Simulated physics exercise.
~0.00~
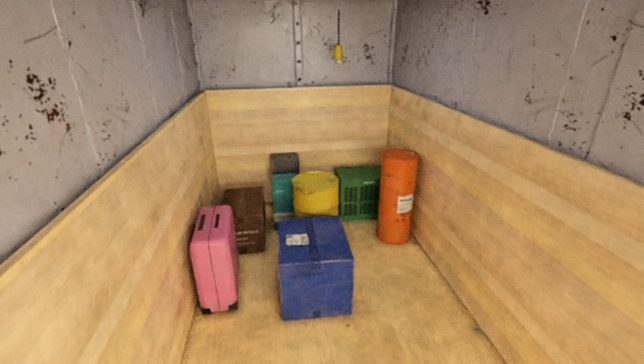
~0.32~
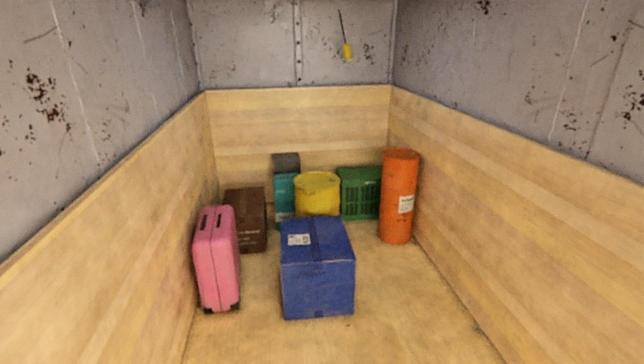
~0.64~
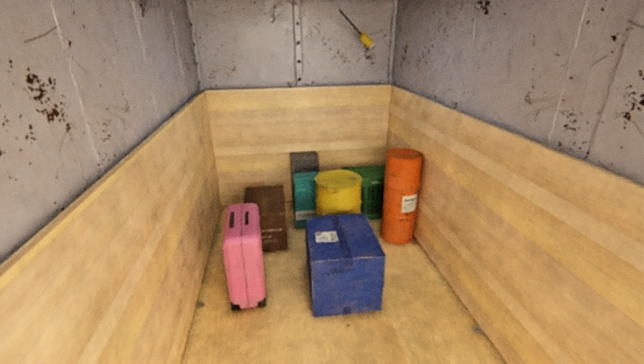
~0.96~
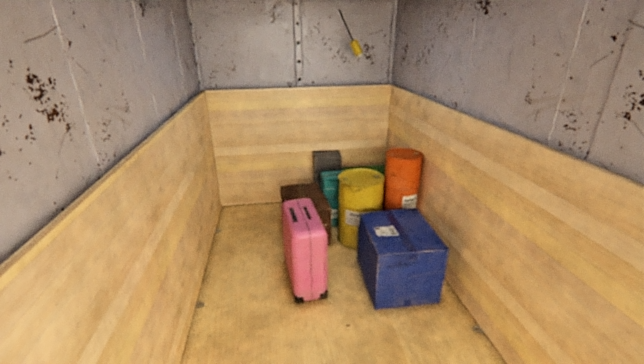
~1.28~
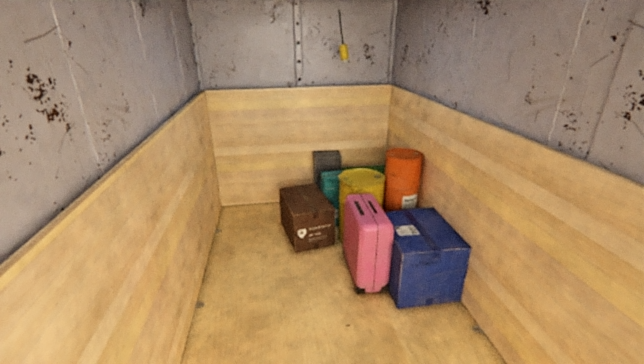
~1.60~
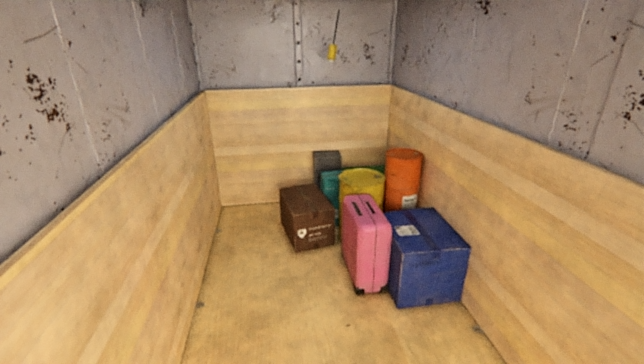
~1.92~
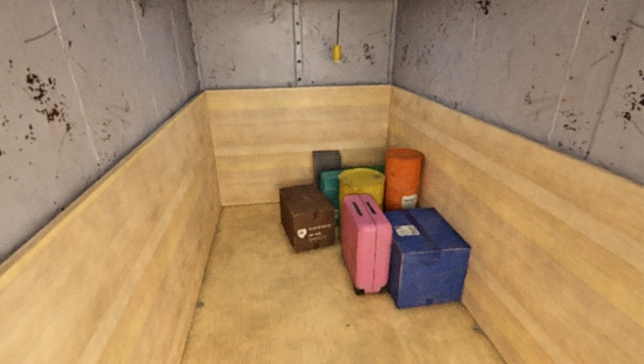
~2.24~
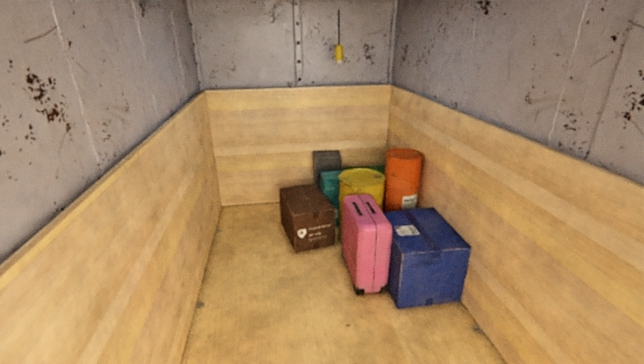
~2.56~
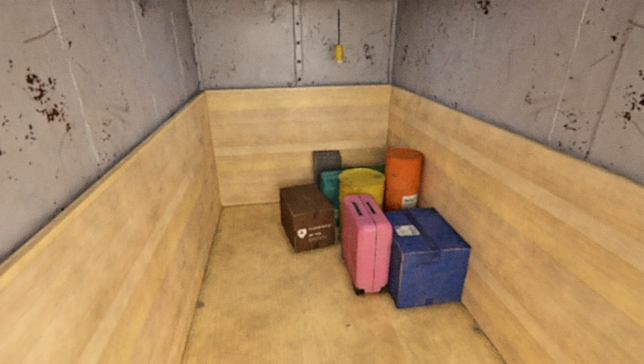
In a van's load bay, boxes, drums and a pink case sliding right, then resting upright in a cluster near the right wall.
